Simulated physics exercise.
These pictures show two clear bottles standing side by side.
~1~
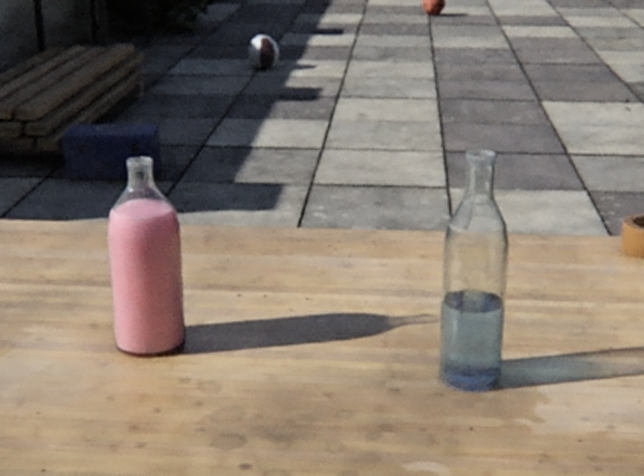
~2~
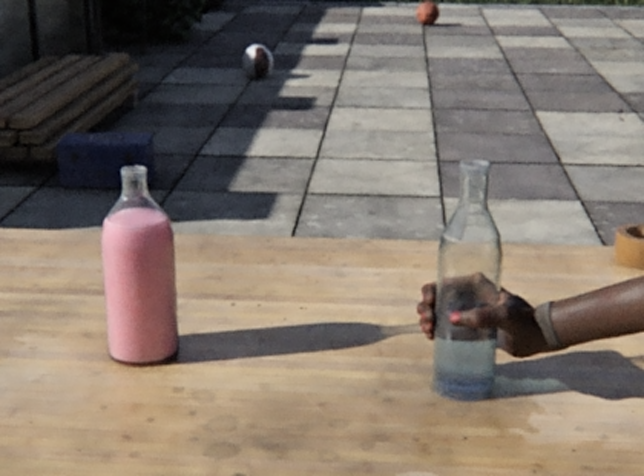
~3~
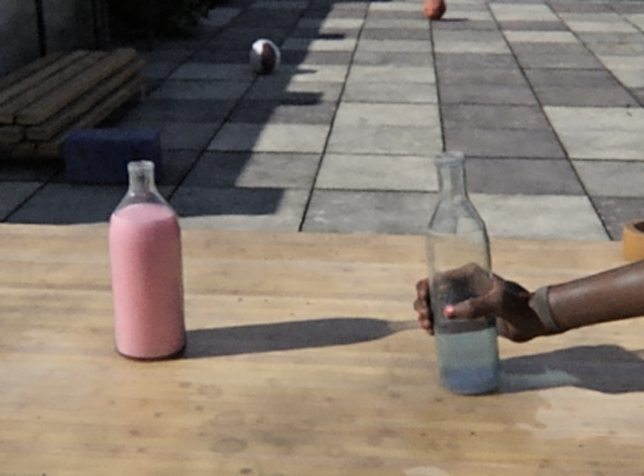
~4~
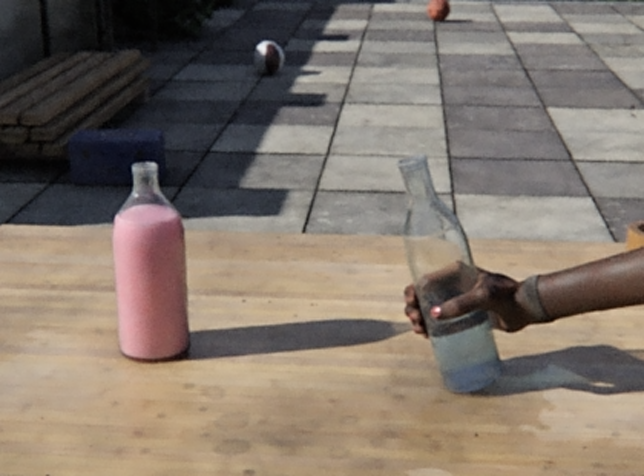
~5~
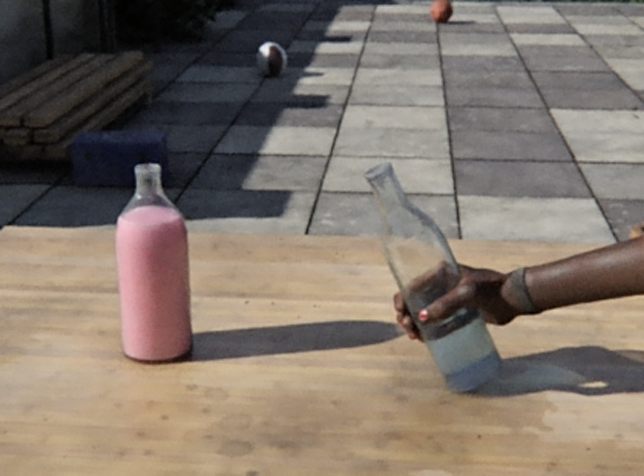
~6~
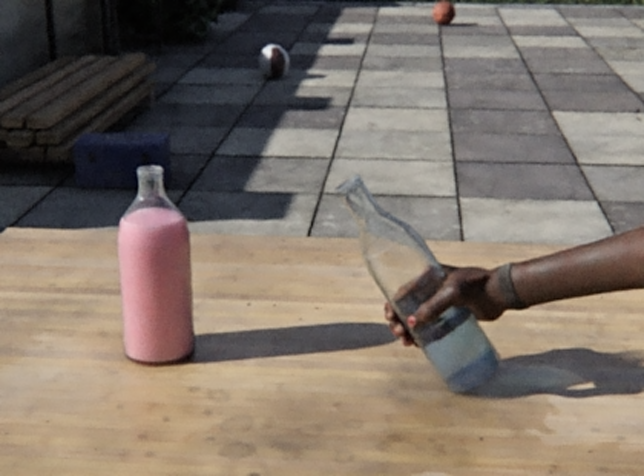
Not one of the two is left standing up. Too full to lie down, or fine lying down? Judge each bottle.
Left: Too full, right: Too full.
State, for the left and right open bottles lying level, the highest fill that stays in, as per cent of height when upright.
About 26 % and 22 %.
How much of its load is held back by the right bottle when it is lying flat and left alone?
Something near 60 in a hundred stays put.
Shortly, the right bottle is nearly down; right bottle, no leak.
Then, the right bottle lies flat; right bottle, it leaks.
At the finish, both lie flat; right bottle, it leaks; left bottle, it leaks.
